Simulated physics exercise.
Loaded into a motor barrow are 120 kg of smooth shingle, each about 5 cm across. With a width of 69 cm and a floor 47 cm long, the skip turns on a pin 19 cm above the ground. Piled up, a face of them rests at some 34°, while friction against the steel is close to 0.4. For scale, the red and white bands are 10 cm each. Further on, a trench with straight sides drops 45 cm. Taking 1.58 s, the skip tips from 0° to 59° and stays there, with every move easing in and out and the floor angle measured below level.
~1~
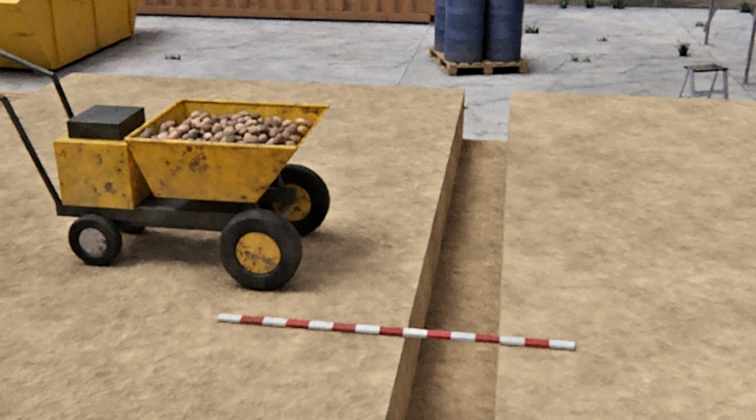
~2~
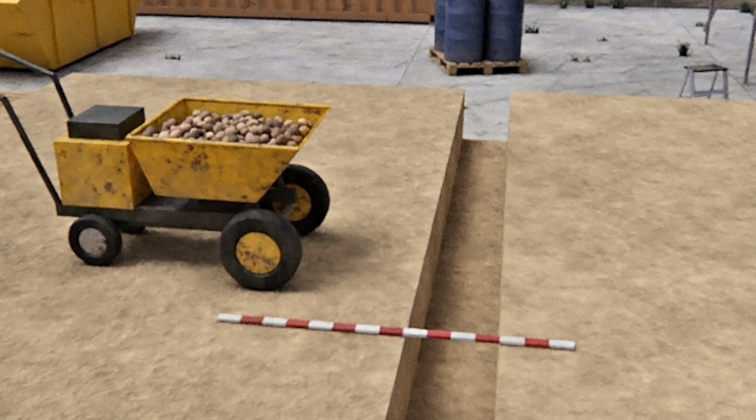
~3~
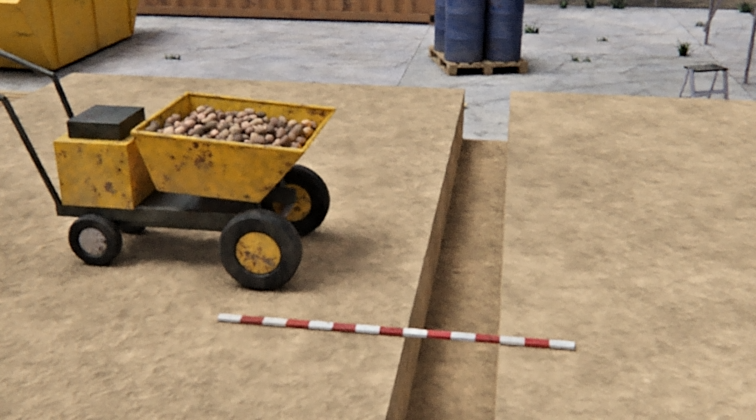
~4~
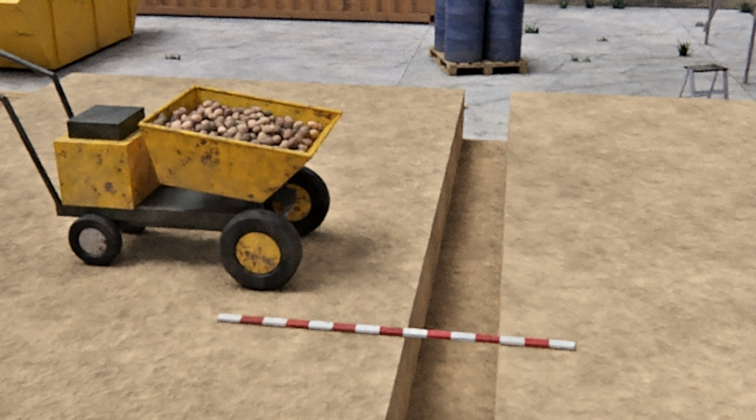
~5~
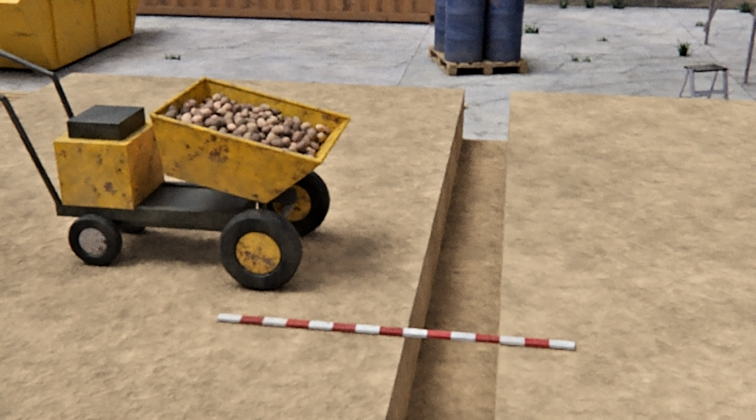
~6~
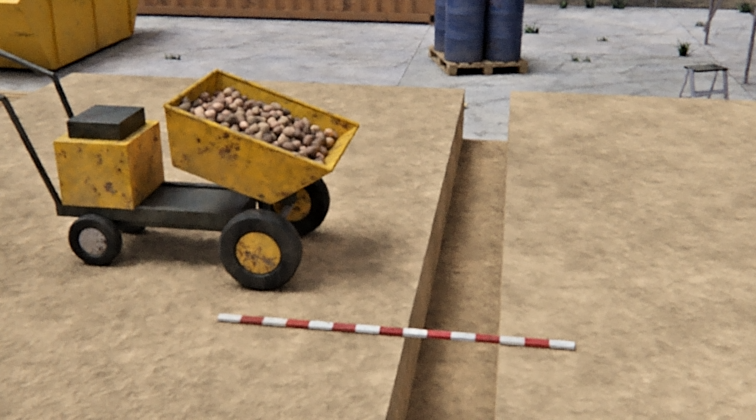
Yellow skip of a motor barrow loaded with smooth stones tilting steadily forward to the right beside a straight-sided trench.
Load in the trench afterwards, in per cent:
62 %.
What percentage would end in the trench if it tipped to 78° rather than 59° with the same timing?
I'd guess some 75 in a hundred.
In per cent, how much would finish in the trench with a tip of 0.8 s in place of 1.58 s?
My guess is near 65 percent.
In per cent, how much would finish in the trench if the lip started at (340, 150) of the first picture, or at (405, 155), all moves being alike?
I'd expect some 85 per cent, then some 40.
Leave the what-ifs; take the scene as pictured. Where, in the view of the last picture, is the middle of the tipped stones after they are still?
Their middle lands near (449, 338).
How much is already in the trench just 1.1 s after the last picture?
Some 15 per cent.
Then, 0.6 s after the last picture the floor is at 50°, 100 % in the skip; the foremost stones are at (371, 198).
Then, 1.1 s after the last picture the floor is at 59°, 69 % in the skip, 15 % short of the trench, 16 % in the trench; the foremost stones are at (474, 352).
Then, 1.4 s after the last picture the floor is at 59°, 45 % in the skip, 14 % short of the trench, 40 % in the trench; the foremost stones are at (493, 343).
Then, 3.4 s after the last picture the floor is at 59°, 16 % in the skip, 22 % short of the trench, 62 % in the trench; the foremost stones are at (495, 321).
